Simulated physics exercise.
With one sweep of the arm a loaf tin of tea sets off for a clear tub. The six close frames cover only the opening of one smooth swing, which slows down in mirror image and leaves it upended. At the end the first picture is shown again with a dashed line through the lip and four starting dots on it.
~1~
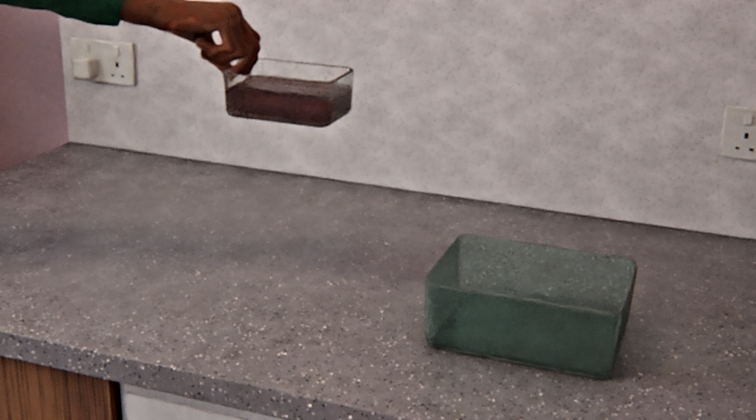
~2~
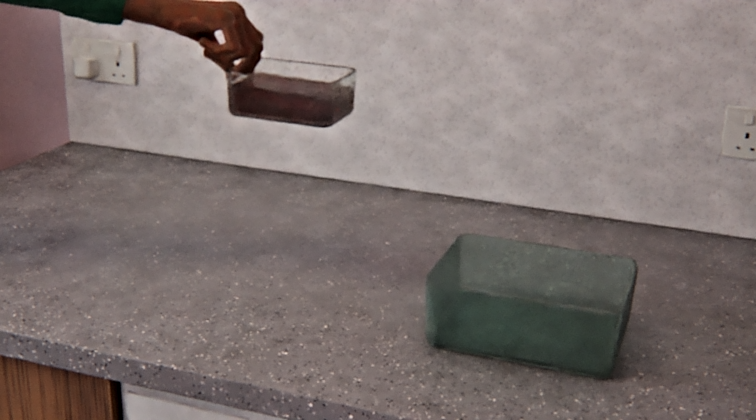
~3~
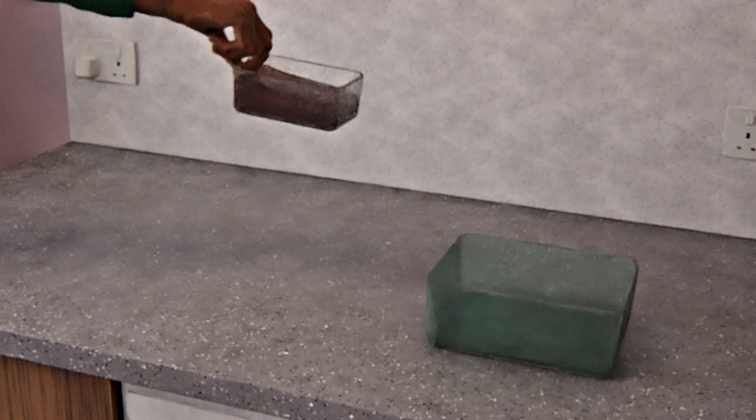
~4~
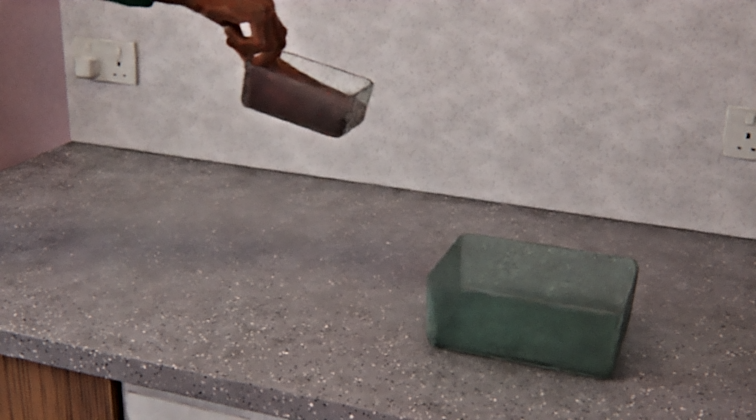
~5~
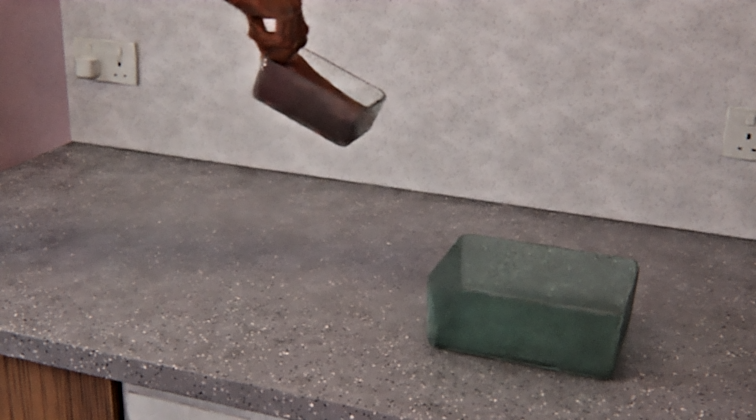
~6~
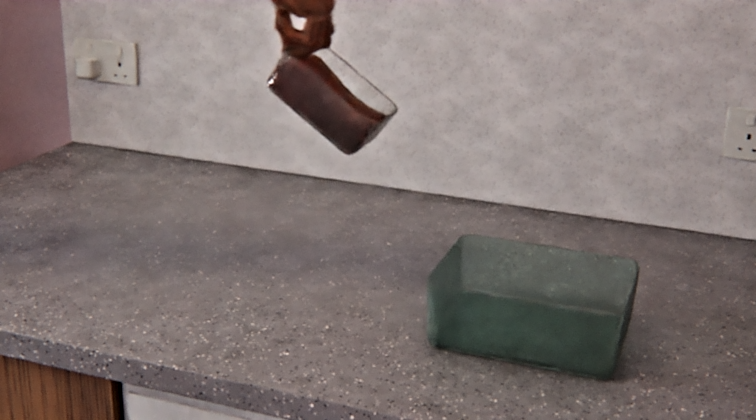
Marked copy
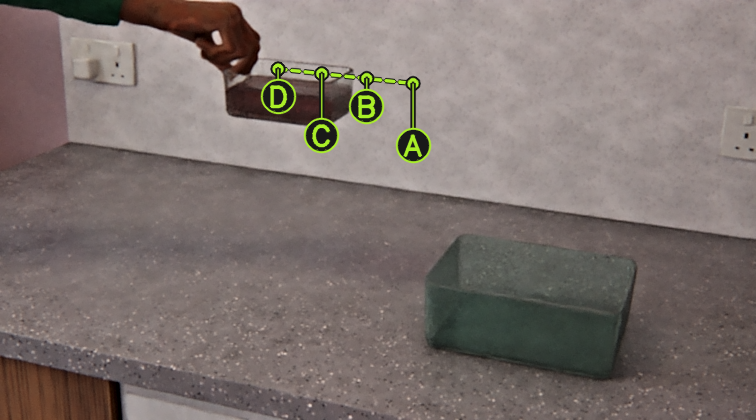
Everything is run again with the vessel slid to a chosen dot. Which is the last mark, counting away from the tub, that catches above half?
That is place D.
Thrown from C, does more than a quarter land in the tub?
Yes, clearly.
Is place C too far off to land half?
No.
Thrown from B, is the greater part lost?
No.
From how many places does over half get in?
All four.
On the marked copy, A at (413, 83); B at (366, 78); C at (321, 73); D at (278, 68).
If A is chosen, about 81 % lands in the tub, 3 % falls short and 16 % goes beside or beyond.
If B is chosen, about 83 % lands in the tub, 4 % falls short and 12 % goes beside or beyond.
If C is chosen, about 78 % lands in the tub, 9 % falls short and 13 % goes beside or beyond.
If D is chosen, about 71 % lands in the tub, 22 % falls short and 7 % goes beside or beyond.
